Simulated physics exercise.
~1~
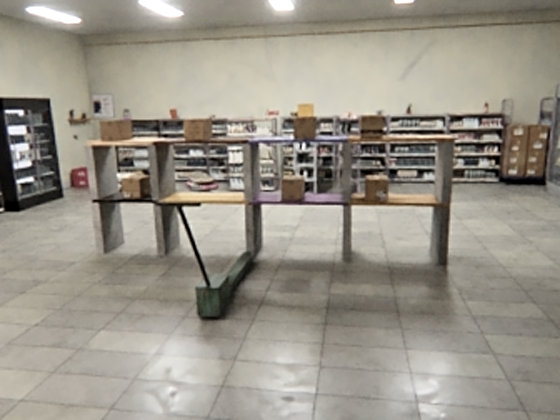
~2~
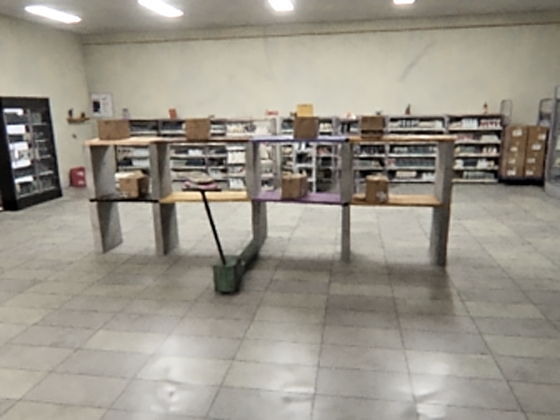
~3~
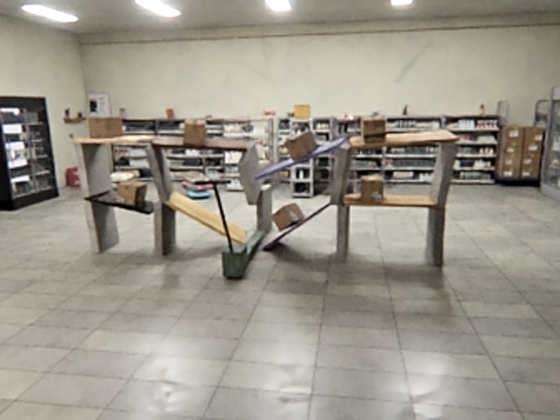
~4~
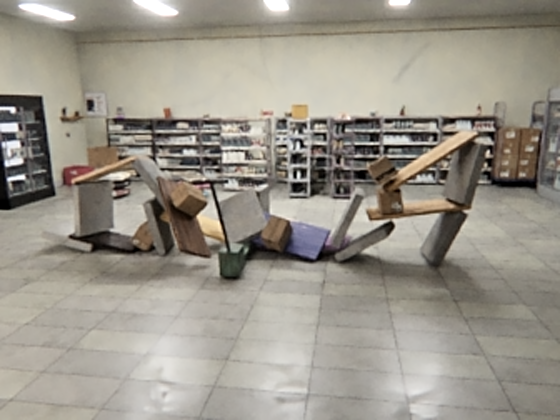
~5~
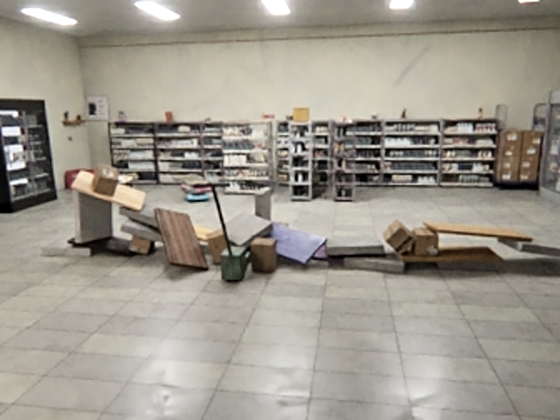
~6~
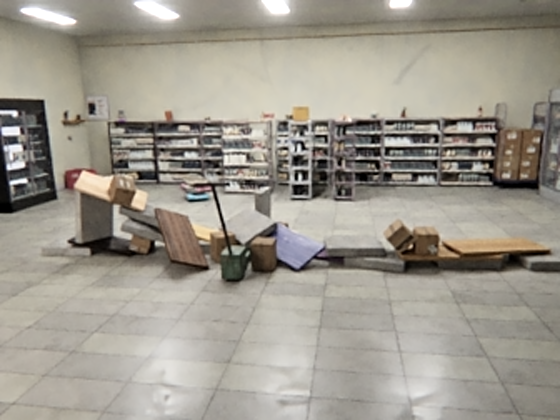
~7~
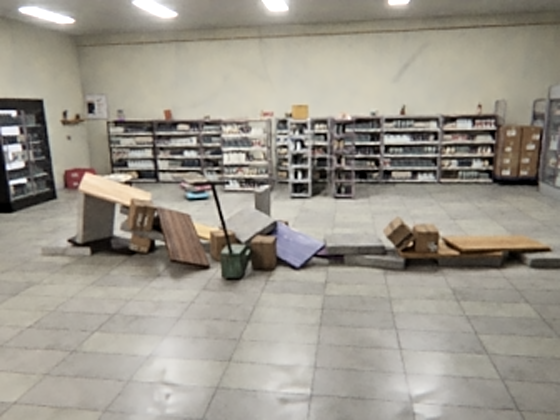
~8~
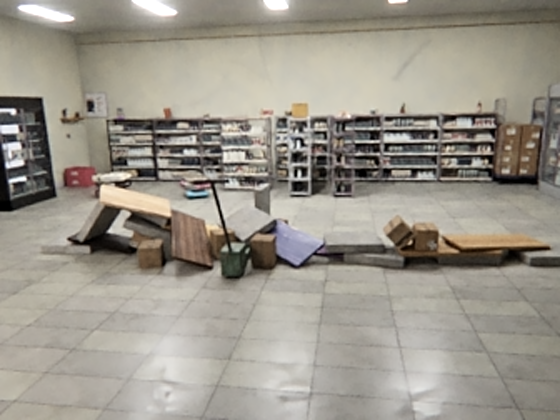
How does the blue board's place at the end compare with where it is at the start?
At the start the blue board lies flat in the upper tier near the middle of the shelf. At the end it is far lower, resting at a slant in the heap close to the floor, still near the middle.
